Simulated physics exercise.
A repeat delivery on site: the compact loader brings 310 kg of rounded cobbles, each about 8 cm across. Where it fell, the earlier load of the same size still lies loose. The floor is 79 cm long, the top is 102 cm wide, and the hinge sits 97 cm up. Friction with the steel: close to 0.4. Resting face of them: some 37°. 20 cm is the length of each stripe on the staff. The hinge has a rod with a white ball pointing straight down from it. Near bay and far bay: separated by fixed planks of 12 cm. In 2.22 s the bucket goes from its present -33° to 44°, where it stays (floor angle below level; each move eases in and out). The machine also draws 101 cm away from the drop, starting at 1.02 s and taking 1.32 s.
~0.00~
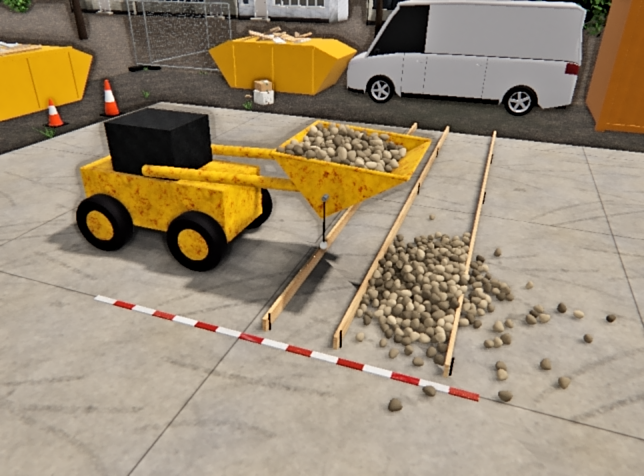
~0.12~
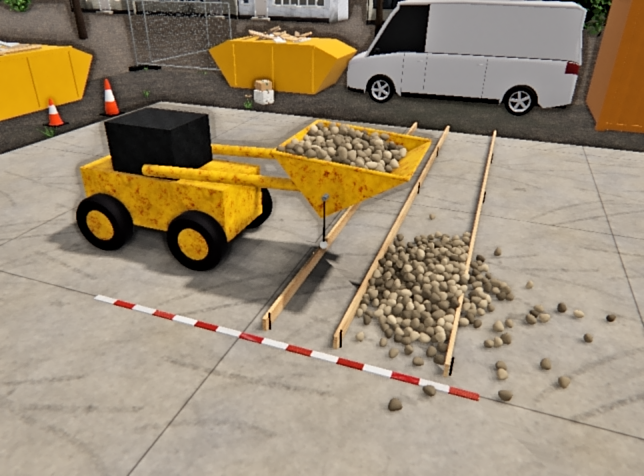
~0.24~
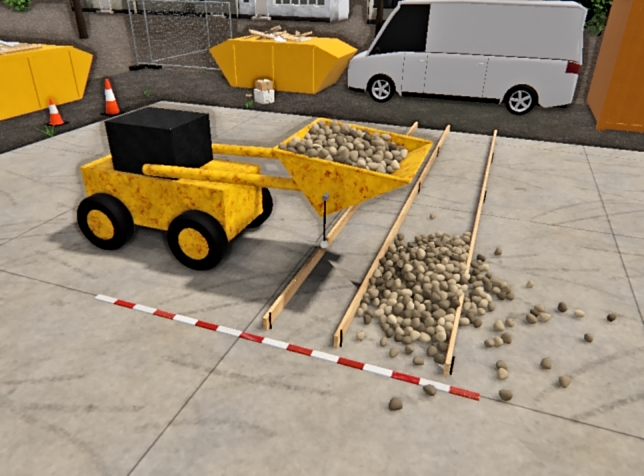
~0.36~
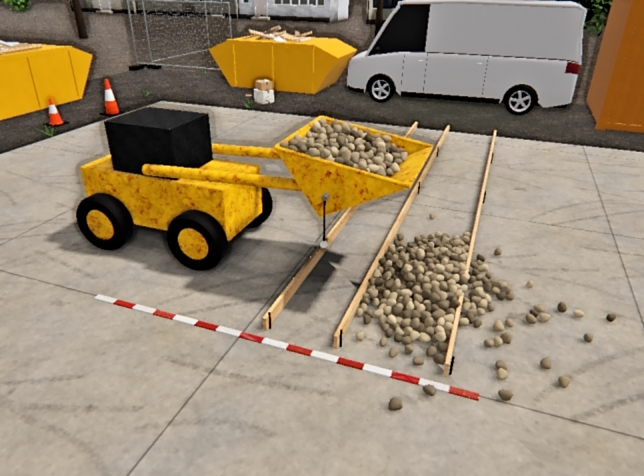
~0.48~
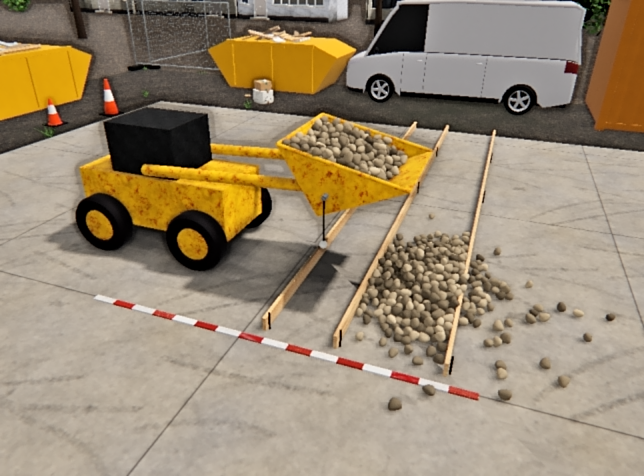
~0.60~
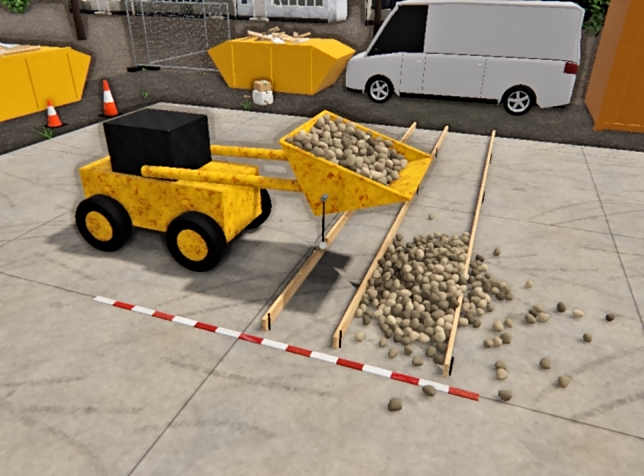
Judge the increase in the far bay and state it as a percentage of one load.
Close to 24 parts in a hundred.
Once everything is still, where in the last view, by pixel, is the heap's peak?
Close to (401, 259).
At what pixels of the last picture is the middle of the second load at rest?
I'd say close to (348, 263).
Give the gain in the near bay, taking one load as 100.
I'd say some 55 per cent of a load.
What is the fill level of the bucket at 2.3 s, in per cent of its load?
Some 0 %, roughly, is held.
After 1.7 s the floor is at 32°; in per cent of one load, 50 in the bucket, 26 in the near bay, 112 in the far bay, 11 past the last board; the foremost stones are at (581, 335).
After 2.3 s the floor is at 44°; in per cent of one load, 0 in the bucket, 20 short of the bays, 55 in the near bay, 113 in the far bay, 11 past the last board; the foremost stones are at (581, 335).
After 2.8 s the floor is at 44°; in per cent of one load, 0 in the bucket, 20 short of the bays, 56 in the near bay, 113 in the far bay, 11 past the last board; the foremost stones are at (581, 335).
After 5.2 s the floor is at 44°; in per cent of one load, 0 in the bucket, 20 short of the bays, 56 in the near bay, 113 in the far bay, 11 past the last board; the foremost stones are at (581, 335). Net gain in the far bay, 24.
